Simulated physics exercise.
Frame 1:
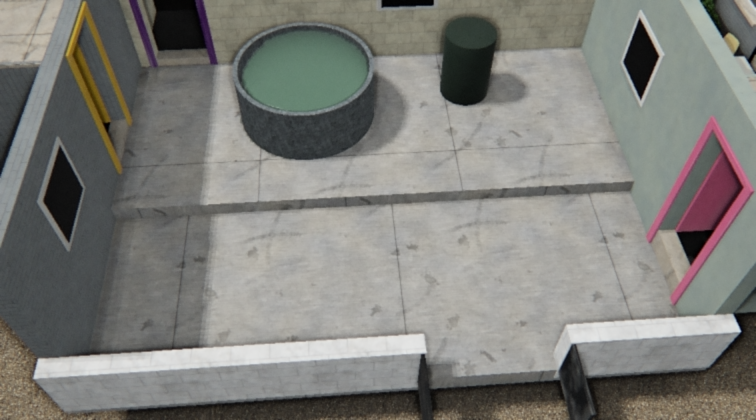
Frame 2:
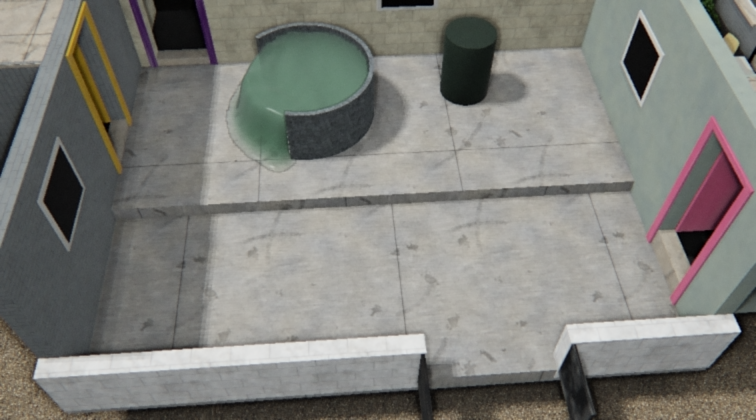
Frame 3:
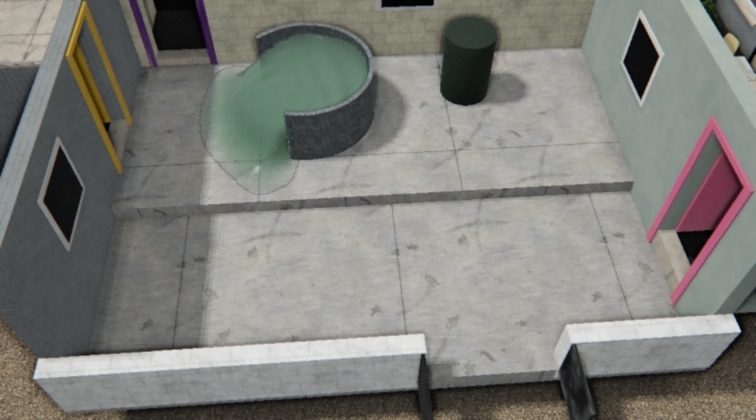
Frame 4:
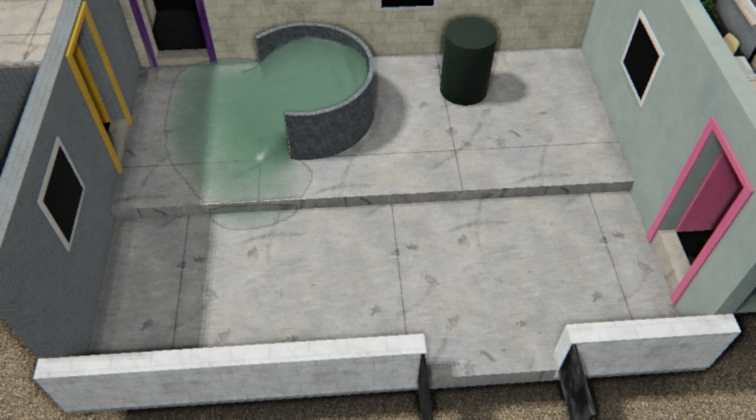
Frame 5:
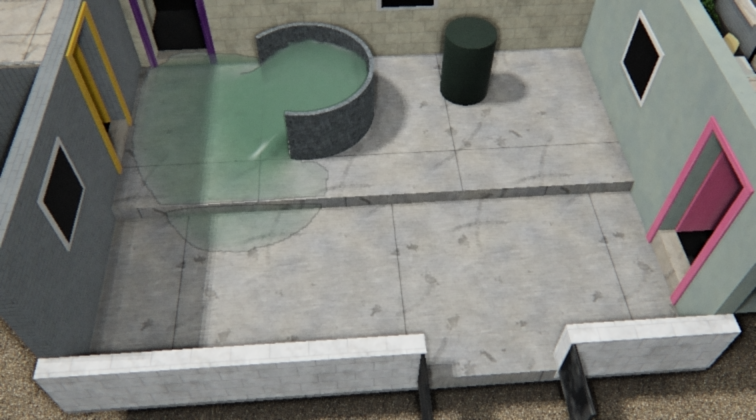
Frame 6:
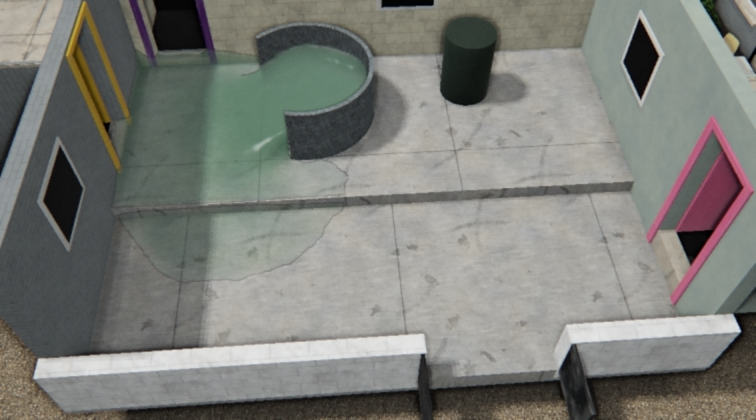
The clip shows a round stone pool in a two-level yard as its left front side opens and green water pours out, spreading across the upper level, then over the step and across part of the lower level.
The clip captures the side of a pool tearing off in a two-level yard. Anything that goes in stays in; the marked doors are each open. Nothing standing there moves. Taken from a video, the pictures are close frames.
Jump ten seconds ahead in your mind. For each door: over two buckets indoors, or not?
Pink door: Two buckets or fewer. Yellow door: More than two buckets. Purple door: More than two buckets.
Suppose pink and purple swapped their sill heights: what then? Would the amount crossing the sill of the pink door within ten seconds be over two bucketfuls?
The pink one stays within the limit.
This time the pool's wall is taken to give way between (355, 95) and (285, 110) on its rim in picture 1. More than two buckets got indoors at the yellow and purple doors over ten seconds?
In brief, the yellow door remains below and the purple door remains below.
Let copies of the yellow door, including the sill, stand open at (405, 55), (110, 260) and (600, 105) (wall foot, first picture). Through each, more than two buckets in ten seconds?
Result per door - within the limit; past the limit; within the limit.
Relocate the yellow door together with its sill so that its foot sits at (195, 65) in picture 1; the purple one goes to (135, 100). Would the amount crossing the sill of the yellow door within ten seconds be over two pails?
Well, the yellow door crosses the line.
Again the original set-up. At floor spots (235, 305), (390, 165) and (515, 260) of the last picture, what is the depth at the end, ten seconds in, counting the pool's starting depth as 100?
In order: About 8, 0 and 12 in a hundred.
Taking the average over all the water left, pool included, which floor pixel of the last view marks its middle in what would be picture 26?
The water centres close to (218, 197).
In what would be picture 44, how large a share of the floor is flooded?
About 75 per cent.
A moment on, water covers 35 % of the floor; the pink door not reached, the yellow door over two buckets in, the purple door under two buckets in.
Next, water covers 30 % of the floor; the pink door not reached, the yellow door far over two buckets in, the purple door over two buckets in.
Then, water covers 45 % of the floor; the pink door not reached, the yellow door far over two buckets in, the purple door far over two buckets in.
Later, water covers 75 % of the floor; the pink door wet at the sill, nothing in, the yellow door far over two buckets in, the purple door far over two buckets in.
In the end, water covers 75 % of the floor; the pink door wet at the sill, nothing in, the yellow door far over two buckets in, the purple door far over two buckets in.
